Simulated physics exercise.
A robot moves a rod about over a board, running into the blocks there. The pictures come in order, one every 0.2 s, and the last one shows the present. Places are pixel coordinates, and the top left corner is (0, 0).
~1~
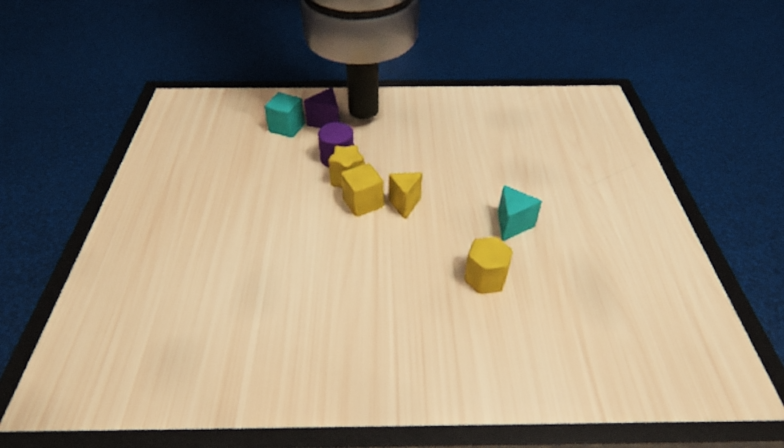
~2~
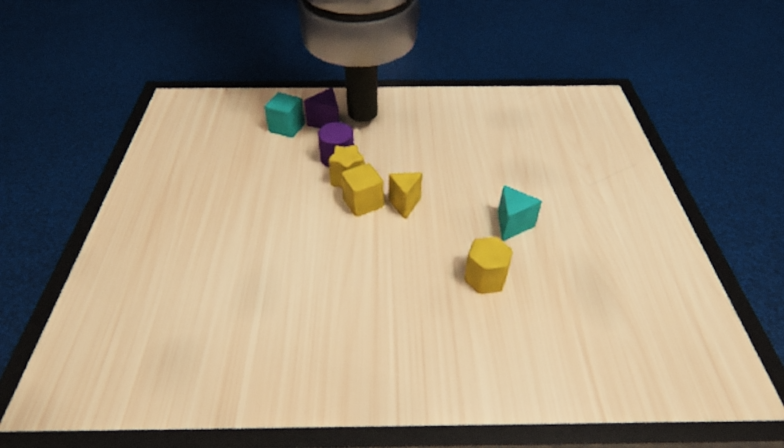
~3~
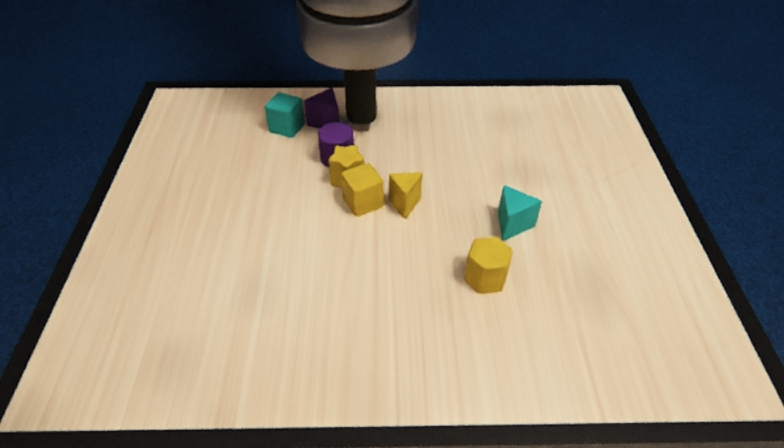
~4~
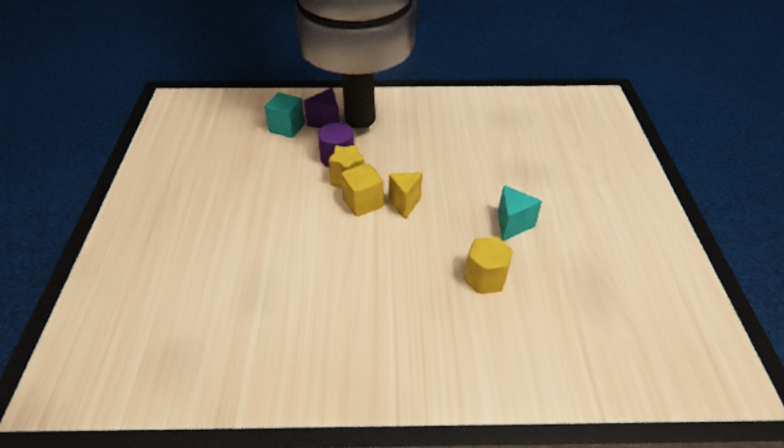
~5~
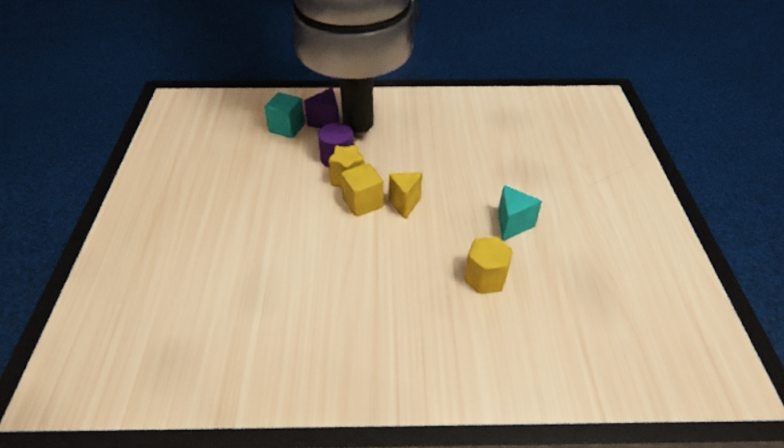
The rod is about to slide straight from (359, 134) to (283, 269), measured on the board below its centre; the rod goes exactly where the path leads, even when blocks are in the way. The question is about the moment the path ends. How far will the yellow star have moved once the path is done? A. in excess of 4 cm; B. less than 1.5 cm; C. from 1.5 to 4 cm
A
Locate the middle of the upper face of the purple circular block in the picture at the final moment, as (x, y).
It is at (281, 169).
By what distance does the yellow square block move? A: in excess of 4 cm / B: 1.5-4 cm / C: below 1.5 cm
B.
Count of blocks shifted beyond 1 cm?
It looks like three or more blocks will be pushed more than about 1 cm.
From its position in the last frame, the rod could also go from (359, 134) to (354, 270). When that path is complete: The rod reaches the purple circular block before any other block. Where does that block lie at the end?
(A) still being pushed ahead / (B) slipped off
I'll go with B - slipped off.
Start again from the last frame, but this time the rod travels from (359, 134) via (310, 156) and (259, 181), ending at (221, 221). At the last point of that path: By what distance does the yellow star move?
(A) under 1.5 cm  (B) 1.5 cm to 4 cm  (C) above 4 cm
My answer is option A.
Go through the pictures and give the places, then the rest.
Rod's lower end (364, 111); purple triangular piece (325, 97); purple circular block (336, 132); yellow star (346, 154); yellow square block (362, 176), in the first frame.
Rod (363, 113); blocks still, in the second frame.
Rod (362, 116); blocks still, in the third frame.
Rod (360, 120); blocks still, in the fourth frame.
Rod (358, 124); purple triangular piece (325, 97); purple circular block (336, 132); yellow star (346, 154); yellow square block (362, 176), in the fifth frame.
The first path, step by step. One third of the way, rod (335, 163); purple circular block (299, 157); yellow star (336, 168), turned 80° anticlockwise; yellow square block (365, 179).
Two thirds of the way, rod (309, 207); purple circular block (281, 169); yellow star (329, 208), turned 110° anticlockwise; yellow square block (369, 189), turned 45° anticlockwise.
At the end, rod (281, 259); purple triangular piece still; purple circular block (281, 169); yellow star (329, 216), turned 155° anticlockwise; yellow square block (369, 189), turned 45° anticlockwise.
